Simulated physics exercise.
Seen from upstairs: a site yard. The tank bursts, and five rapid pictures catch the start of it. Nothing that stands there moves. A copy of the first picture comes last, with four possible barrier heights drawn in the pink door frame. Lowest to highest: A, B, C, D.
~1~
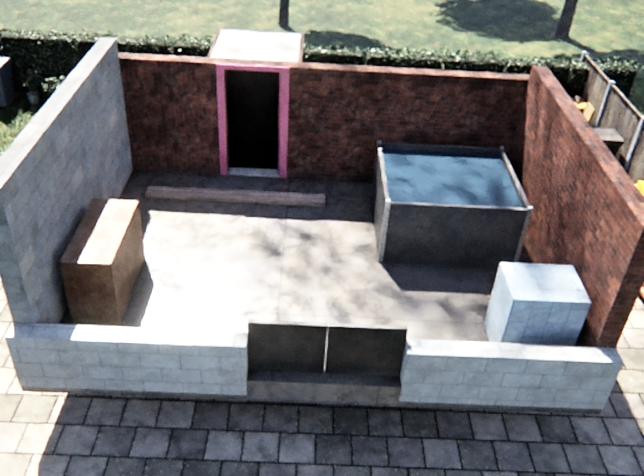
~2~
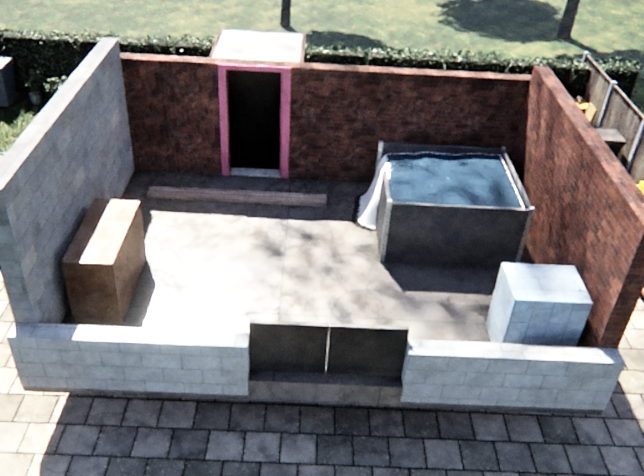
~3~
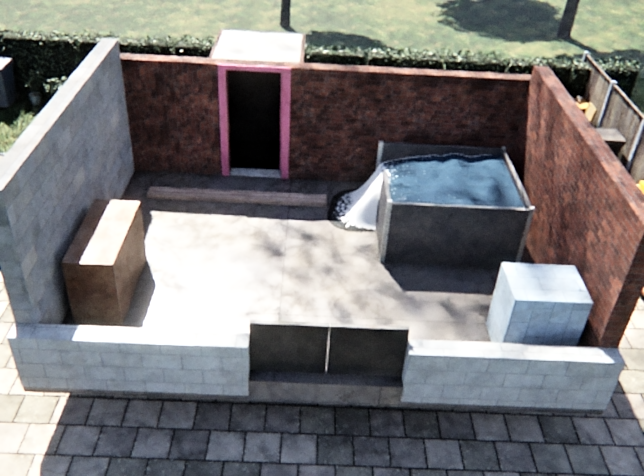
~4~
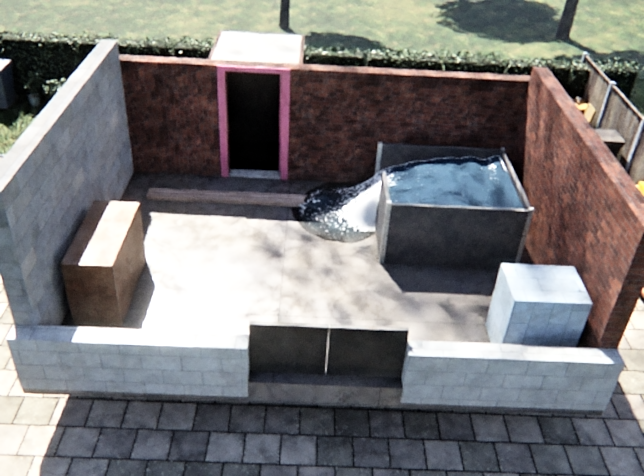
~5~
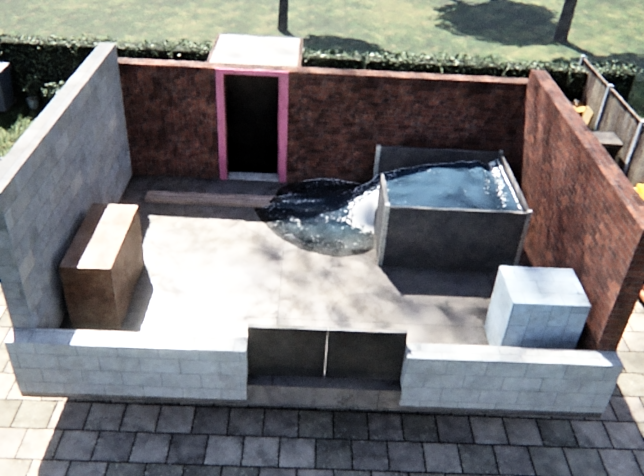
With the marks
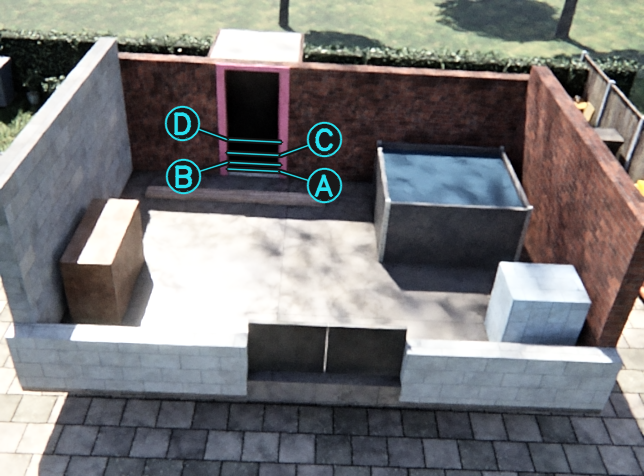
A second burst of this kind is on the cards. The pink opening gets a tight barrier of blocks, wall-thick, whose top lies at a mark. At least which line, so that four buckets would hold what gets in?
B.
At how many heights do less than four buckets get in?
Three of them.
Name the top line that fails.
A it is.
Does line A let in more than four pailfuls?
Yes, that goes wrong.
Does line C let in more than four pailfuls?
No, that is safe.
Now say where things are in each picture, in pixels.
In the first frame, water in the tank at rest, its middle at (448, 178); foot of the pink doorway at (254, 176); shut gate at (327, 332).
In the second frame, front seen at (362, 219), 1 % of the ground wet.
In the third frame, front seen at (339, 225), 3 % of the ground wet.
In the fourth frame, front seen at (297, 211), 7 % of the ground wet.
In the fifth frame, front seen at (262, 212), 12 % of the ground wet.
On the marked copy, A at (254, 170); B at (254, 163); C at (254, 154); D at (253, 140); from the bottom up A, B, C, D.
Choosing A, about 8 bucketfuls get in.
Choosing B, a splash gets over, under a bucket.
Choosing C, nothing gets over.
Choosing D, nothing gets over.
